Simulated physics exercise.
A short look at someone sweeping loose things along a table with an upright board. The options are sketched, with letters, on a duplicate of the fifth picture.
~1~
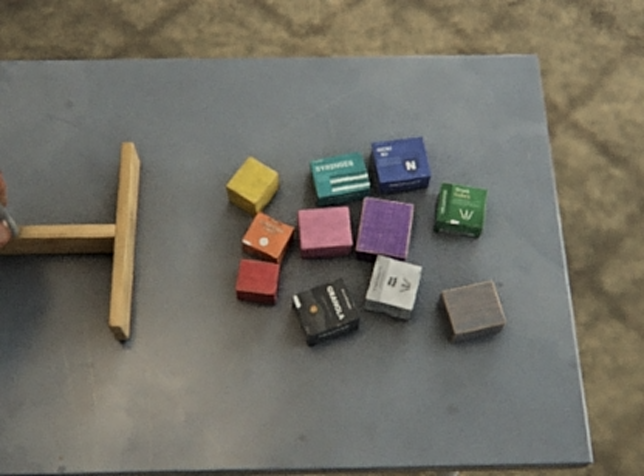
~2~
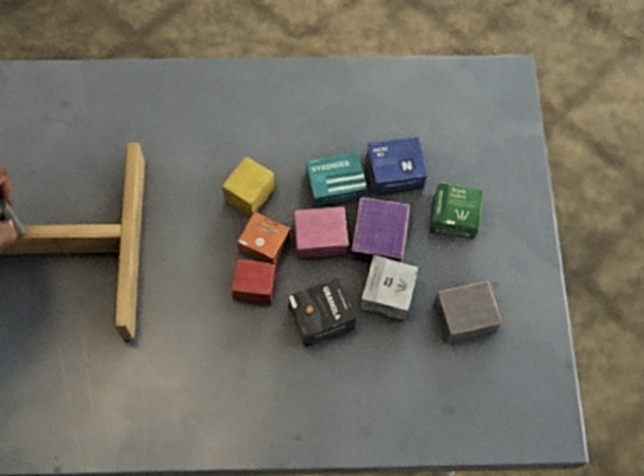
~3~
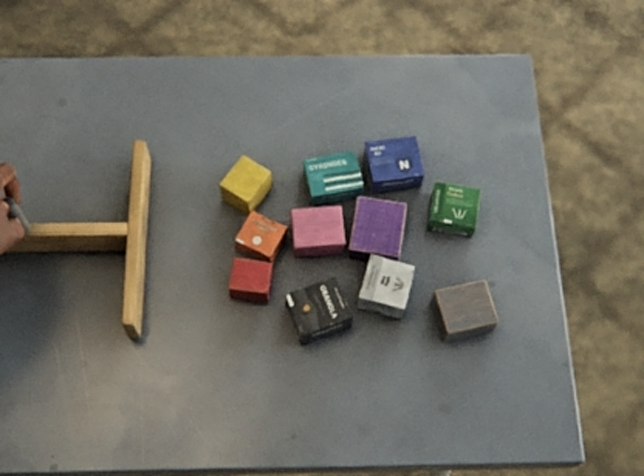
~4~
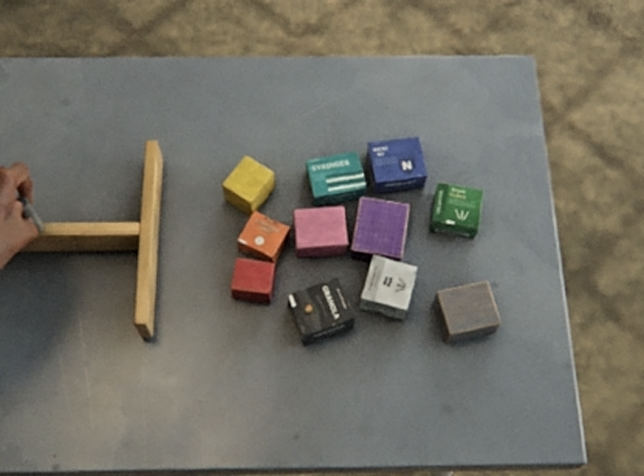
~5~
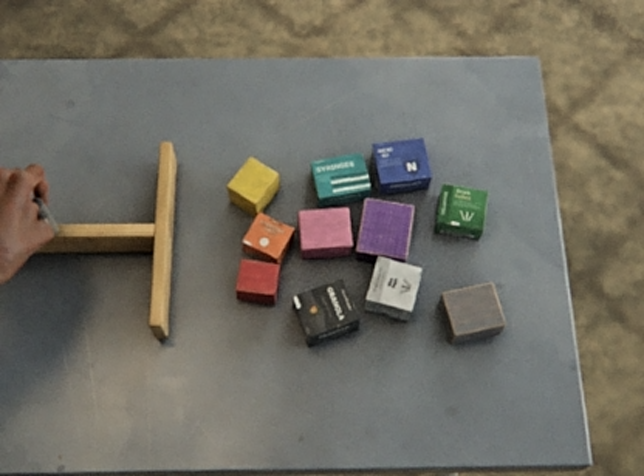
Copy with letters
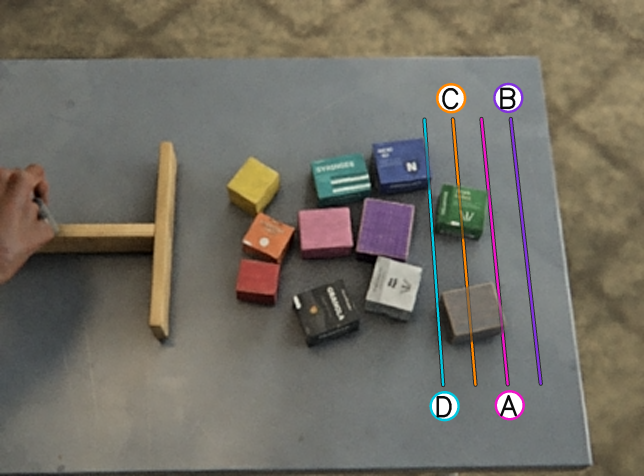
On a grey table, a hand sliding a wooden T-shaped pusher slowly rightward toward a cluster of colourful blocks and small packets.
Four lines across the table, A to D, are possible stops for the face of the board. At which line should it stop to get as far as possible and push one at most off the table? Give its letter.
D.
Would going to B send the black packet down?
No.
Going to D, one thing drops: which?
The green packet.
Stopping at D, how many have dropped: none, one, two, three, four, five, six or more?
In all, one.
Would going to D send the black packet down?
No.
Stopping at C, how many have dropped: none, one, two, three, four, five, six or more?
Three.
On the marked copy, A at (494, 244); B at (525, 243); C at (464, 244); D at (433, 244).
With D. Early on, board (259, 229); yellow block (285, 183); red block (286, 281).
Further on, board (357, 228); green packet (523, 210); grey block (494, 315).
At the end, board (433, 227); green packet over the edge; blue packet (543, 165); one fallen.
As for the rest, A drops five; B drops seven; C drops three.
